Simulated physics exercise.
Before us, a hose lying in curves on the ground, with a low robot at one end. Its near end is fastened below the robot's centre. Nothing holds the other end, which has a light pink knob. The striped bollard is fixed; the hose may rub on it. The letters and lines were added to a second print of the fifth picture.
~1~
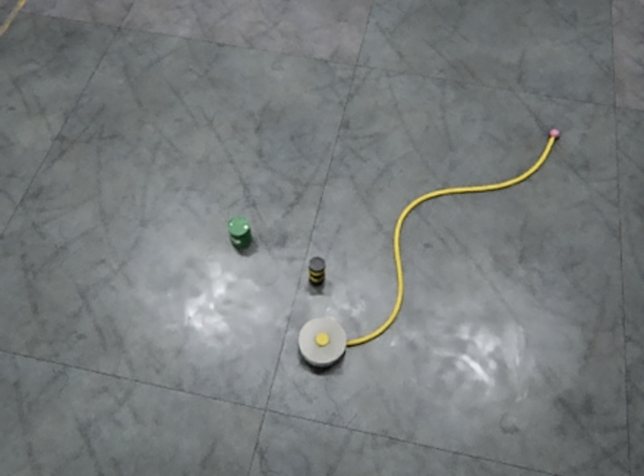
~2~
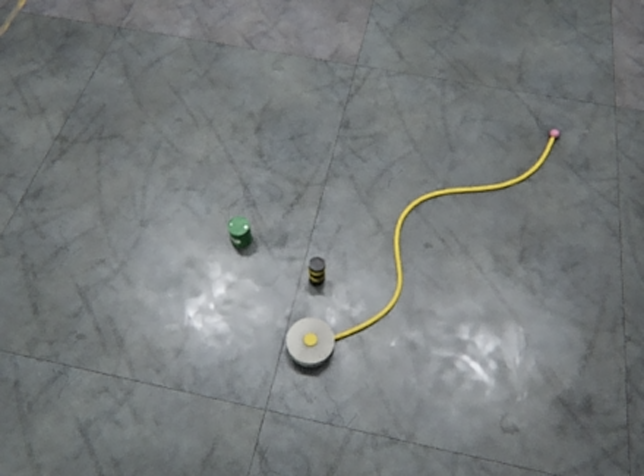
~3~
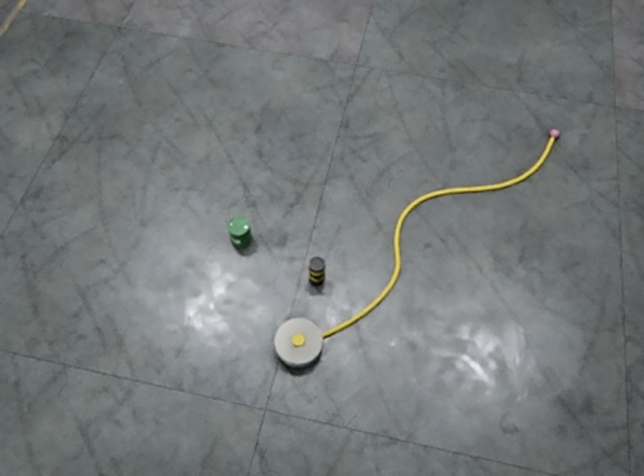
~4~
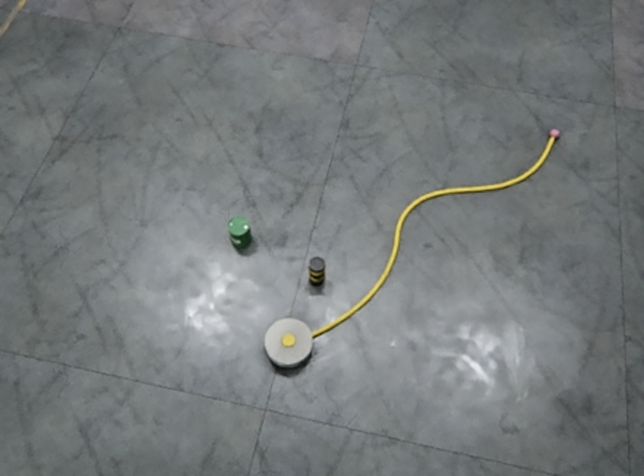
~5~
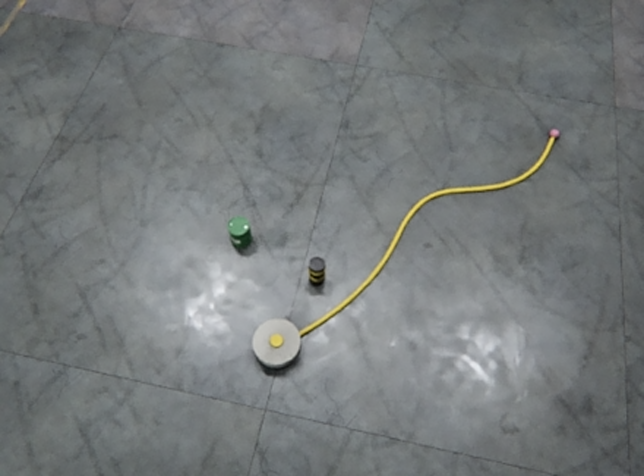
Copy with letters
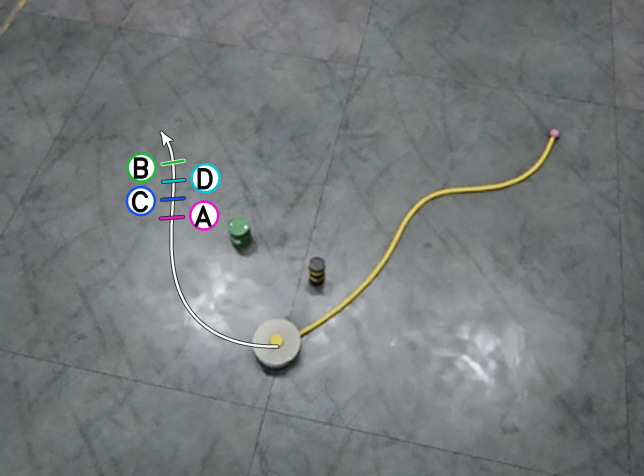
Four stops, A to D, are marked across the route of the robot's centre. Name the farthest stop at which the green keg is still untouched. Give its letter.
It can go as far as A.
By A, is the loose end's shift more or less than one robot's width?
More.
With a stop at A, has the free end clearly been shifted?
Yes.
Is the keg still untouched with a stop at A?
For that mark, yes.
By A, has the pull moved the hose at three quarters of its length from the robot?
By then, yes.
On the marked copy, A at (172, 218); B at (173, 162); C at (173, 199); D at (174, 181); the route from (278, 346) via (172, 251) to (161, 132).
Following A. Soon after the start, robot (204, 324), middle of the hose (401, 244), free end (544, 150).
Later, robot (172, 266), middle of the hose (374, 257), free end (525, 164).
In the end, robot (170, 214), middle of the hose (351, 270), free end (506, 176); only the bollard has been touched, if anything.
As for the rest, B brings the hose against the keg; C brings the hose against the keg; D brings the hose against the keg.
